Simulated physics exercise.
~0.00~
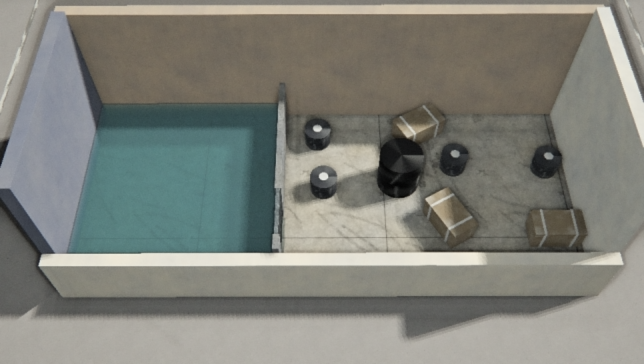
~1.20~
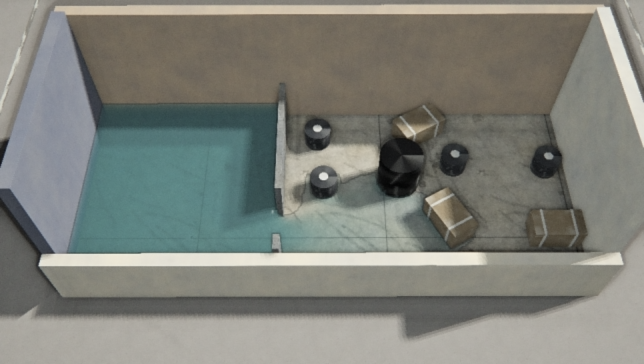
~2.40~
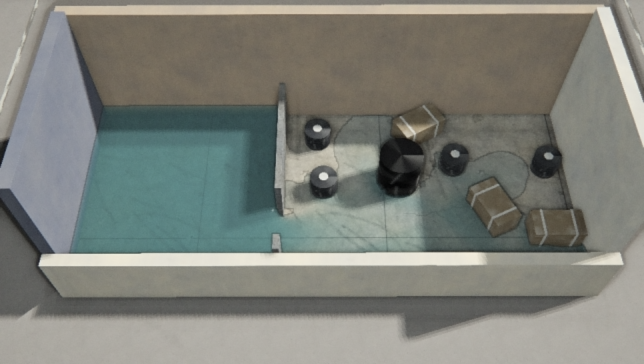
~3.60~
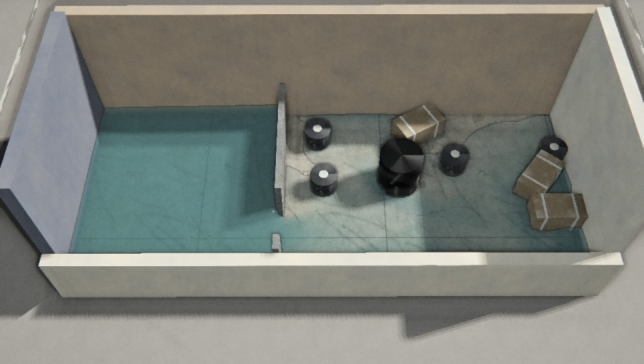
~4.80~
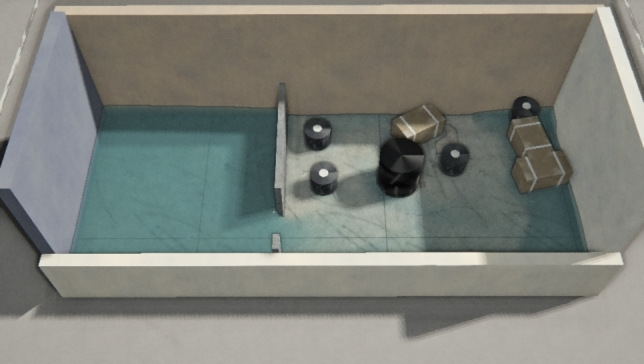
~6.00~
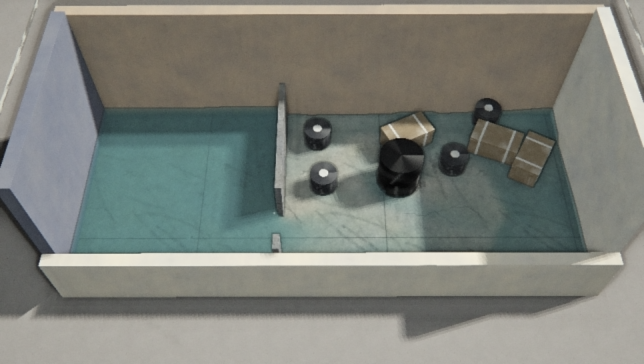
The video shows teal water spreading from the left room through an opening in the dividing wall into the right room, where crates and a dark tub drift right, then up and back left, ending clustered near the back wall while other tubs stay put.
